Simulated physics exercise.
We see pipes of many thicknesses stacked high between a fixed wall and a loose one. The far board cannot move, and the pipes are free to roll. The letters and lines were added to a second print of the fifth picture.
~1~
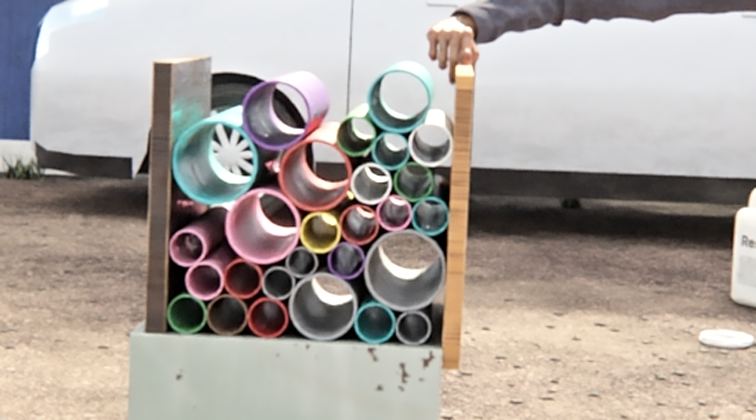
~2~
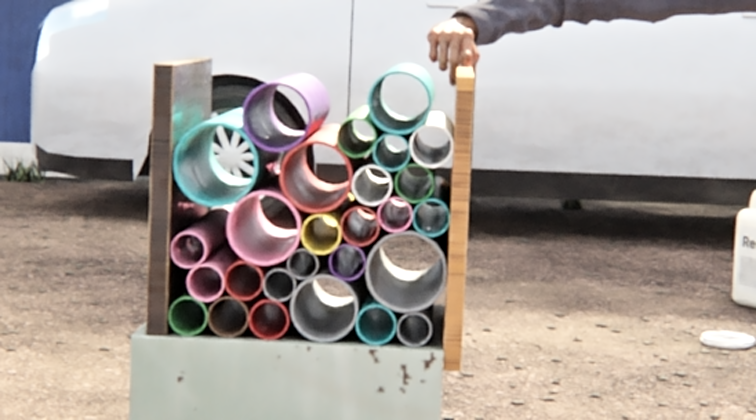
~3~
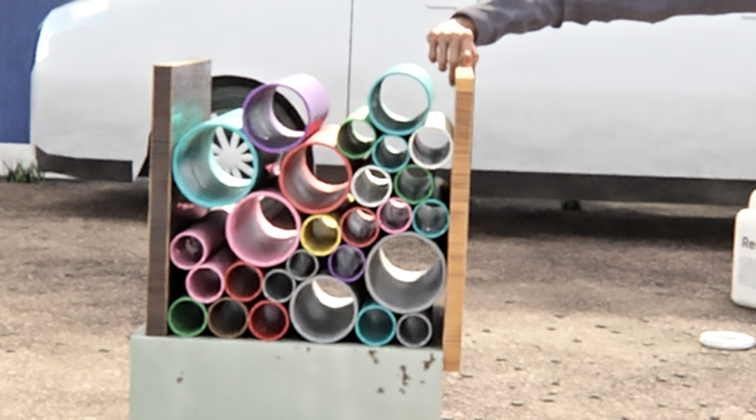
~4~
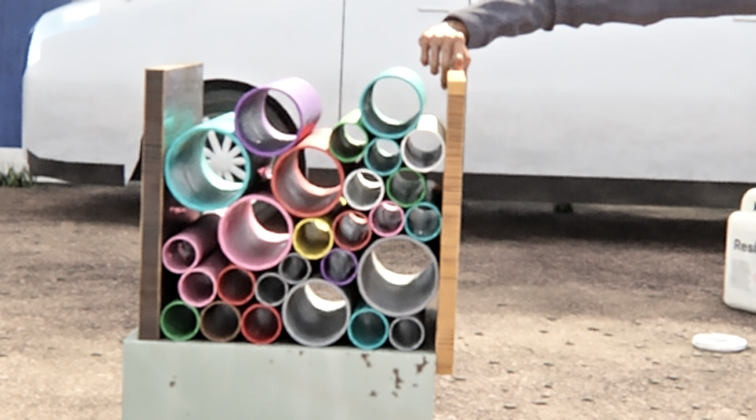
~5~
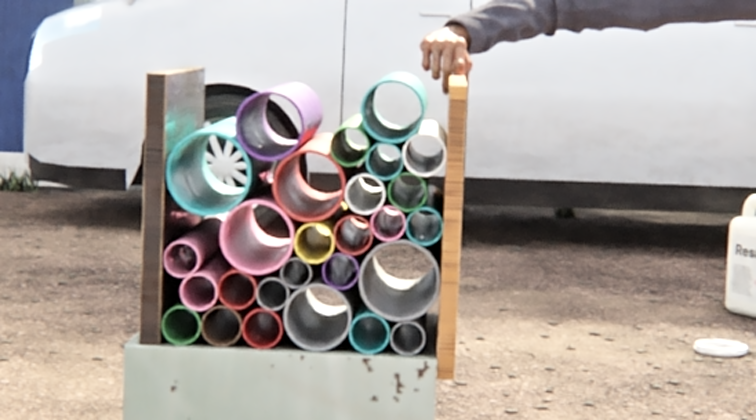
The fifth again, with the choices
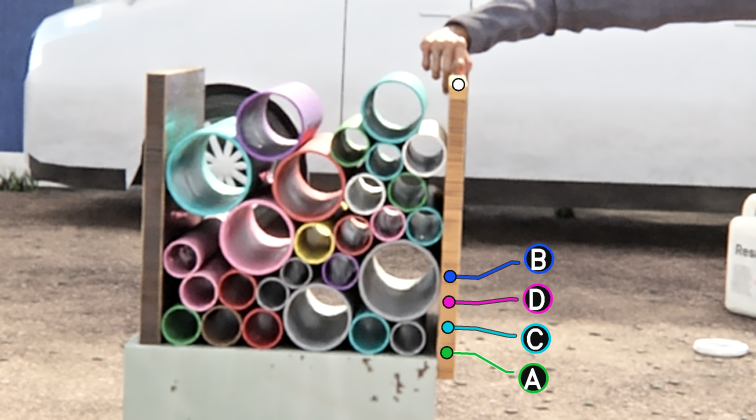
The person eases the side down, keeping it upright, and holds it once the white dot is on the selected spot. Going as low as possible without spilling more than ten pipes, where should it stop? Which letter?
It can be let down to D.
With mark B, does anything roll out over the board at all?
At B: Yes.
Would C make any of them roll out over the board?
Yes, at C.
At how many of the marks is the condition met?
The number is two.
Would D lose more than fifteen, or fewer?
Fewer than fifteen.
On the copy, A at (447, 353); B at (450, 276); C at (448, 327); D at (449, 302); the white dot at (458, 85).
On D. First, top of the board (446, 177).
Then, top of the board (441, 280).
Finally, top of the board (440, 301), eight out over the board.
By contrast, A more than ten out over the board; B eight out over the board; C more than ten out over the board.
